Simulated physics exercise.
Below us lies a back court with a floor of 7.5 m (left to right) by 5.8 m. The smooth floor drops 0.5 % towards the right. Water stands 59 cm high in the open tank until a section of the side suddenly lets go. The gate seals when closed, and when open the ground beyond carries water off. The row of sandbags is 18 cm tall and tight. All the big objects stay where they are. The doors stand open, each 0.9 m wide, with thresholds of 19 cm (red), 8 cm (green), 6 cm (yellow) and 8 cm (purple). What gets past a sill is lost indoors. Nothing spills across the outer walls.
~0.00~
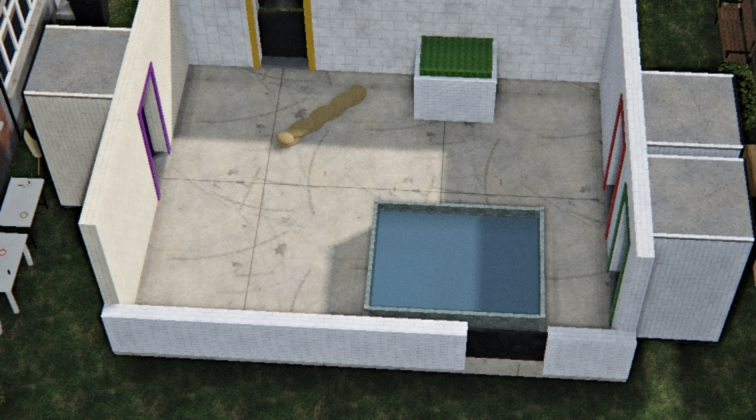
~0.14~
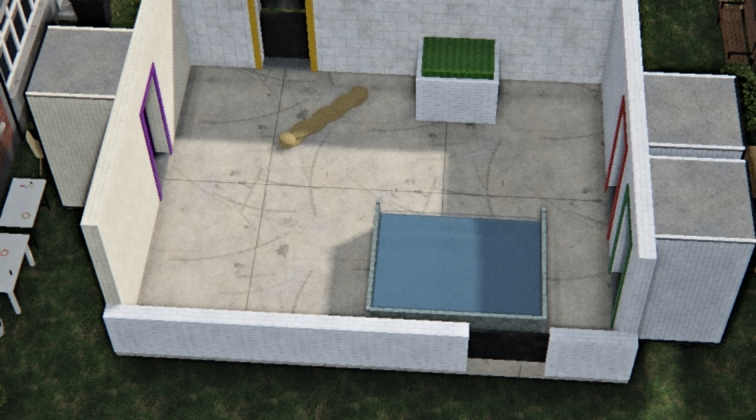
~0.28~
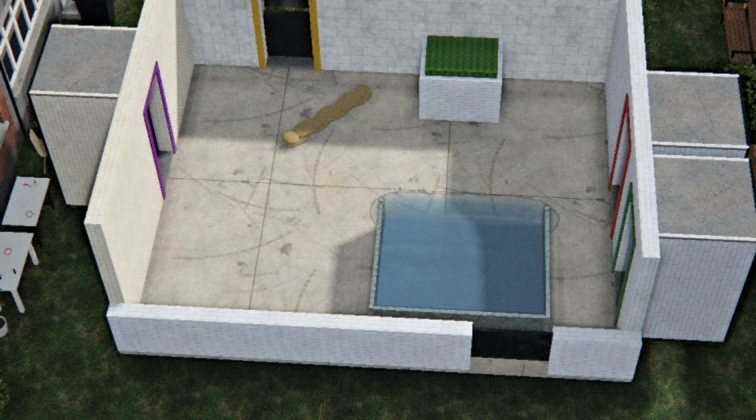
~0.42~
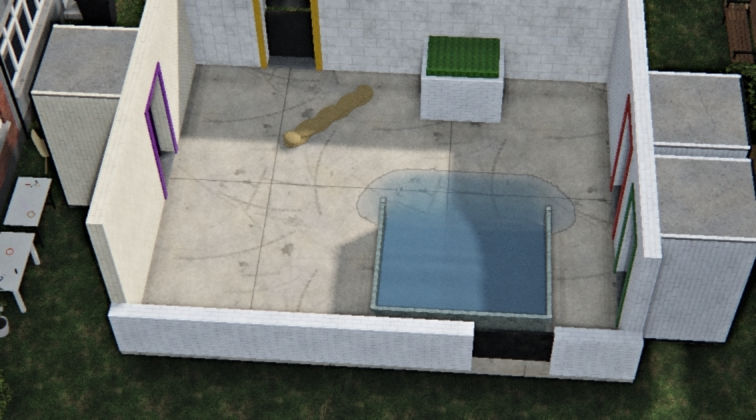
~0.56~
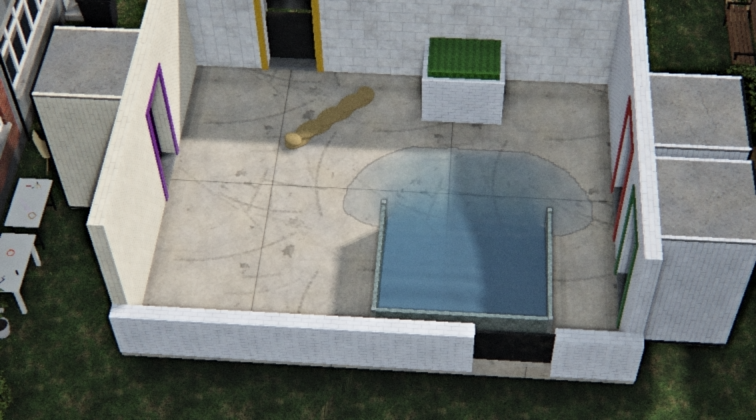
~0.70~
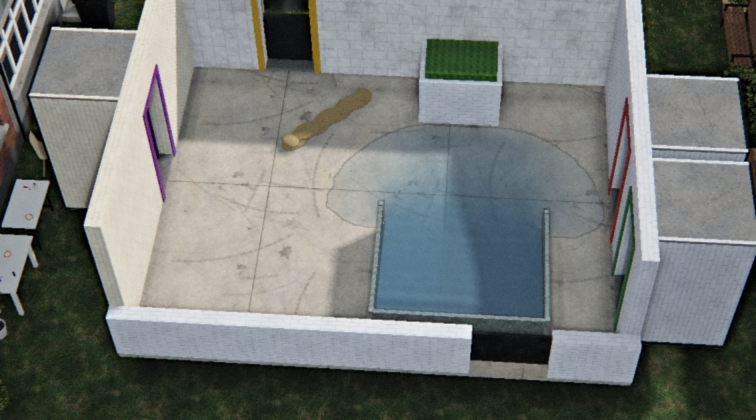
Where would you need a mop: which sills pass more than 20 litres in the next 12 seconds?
Within that time: At the red door it keeps below the limit; at the green door it passes the limit; at the yellow door it does not reach the limit; at the purple door it does not reach the limit.
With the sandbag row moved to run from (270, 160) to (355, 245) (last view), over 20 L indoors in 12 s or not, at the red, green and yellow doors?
Then: Red not over, green over, yellow past it.
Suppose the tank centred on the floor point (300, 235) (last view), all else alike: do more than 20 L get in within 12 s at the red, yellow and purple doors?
Against that limit: Red below, yellow past it, purple over.
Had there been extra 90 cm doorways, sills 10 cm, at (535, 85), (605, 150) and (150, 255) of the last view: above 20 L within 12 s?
In that order: Over, above, not over.
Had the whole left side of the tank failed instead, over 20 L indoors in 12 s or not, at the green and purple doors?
Then: Green not over, purple over.
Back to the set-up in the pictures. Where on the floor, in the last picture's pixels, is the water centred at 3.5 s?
Near (460, 162).
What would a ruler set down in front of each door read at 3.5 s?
In cm: Red 8, green 0, yellow 6, purple 0.
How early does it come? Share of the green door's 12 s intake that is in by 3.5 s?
Some 0 per cent by then.
After 1.4 s water covers 35 % of the floor and is deepest (40 cm) near (467, 132); red door 5 cm at the sill, 0 L in, green door not reached, yellow door not reached, purple door not reached.
After 2.2 s water covers 40 % of the floor and is deepest (50 cm) near (599, 87); red door 3 cm at the sill, 0 L in, green door not reached, yellow door 3 cm at the sill, 0 L in, purple door not reached.
After 3.5 s water covers 55 % of the floor and is deepest (43 cm) near (459, 80); red door 8 cm at the sill, 0 L in, green door not reached, yellow door 6 cm at the sill, 0 L in, purple door not reached.
After 7.0 s water covers 95 % of the floor and is deepest (22 cm) near (551, 336); red door 11 cm at the sill, 0 L in, green door 12 cm at the sill, 2 L in, yellow door 2 cm at the sill, 0 L in, purple door 7 cm at the sill, 0 L in.
After 12.0 s water covers 95 % of the floor and is deepest (14 cm) near (488, 133); red door 7 cm at the sill, 0 L in, green door 8 cm at the sill, 53 L in, yellow door 5 cm at the sill, 0 L in, purple door 7 cm at the sill, 0 L in.
